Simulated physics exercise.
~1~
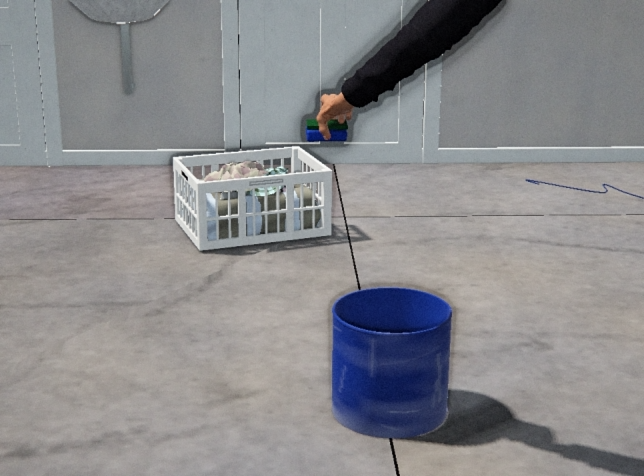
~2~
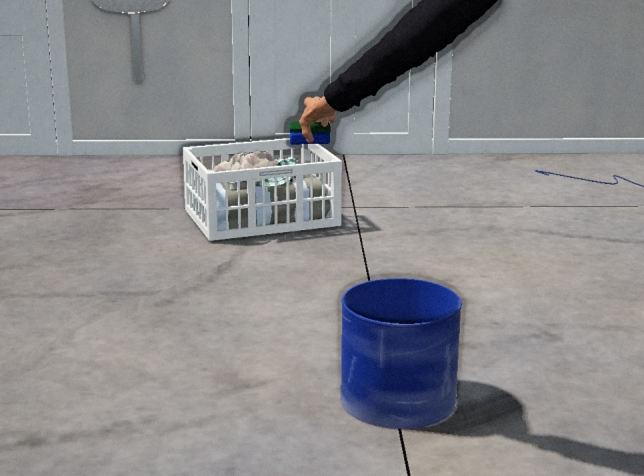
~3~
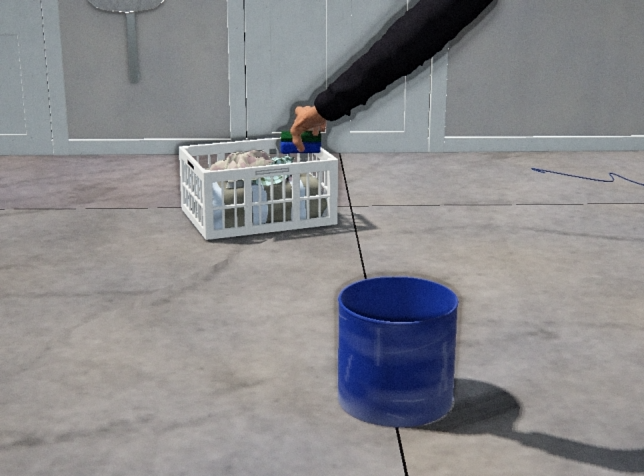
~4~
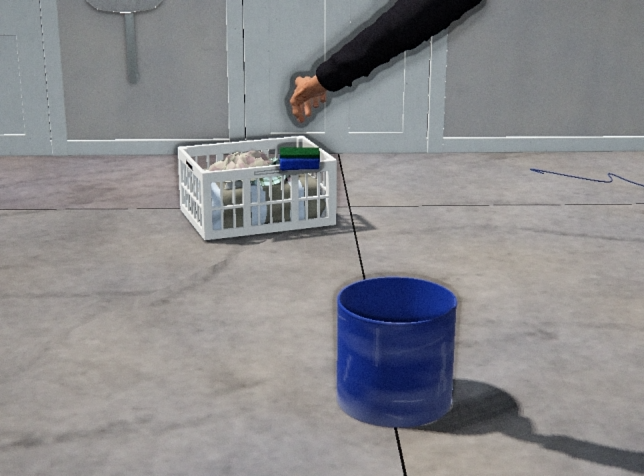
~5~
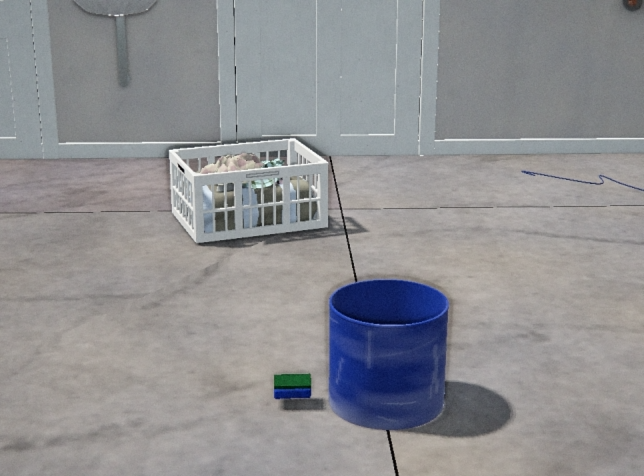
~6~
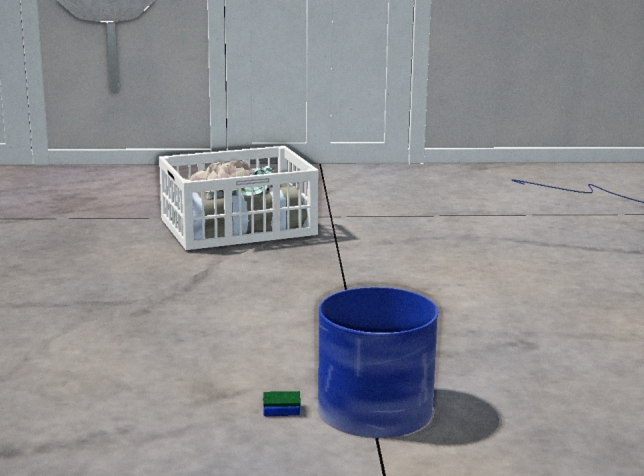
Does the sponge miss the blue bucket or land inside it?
It misses the blue bucket. The sponge ends up outside, just to the left of it.
A hand moves a blue and green sponge left and drops it outside the blue bucket.
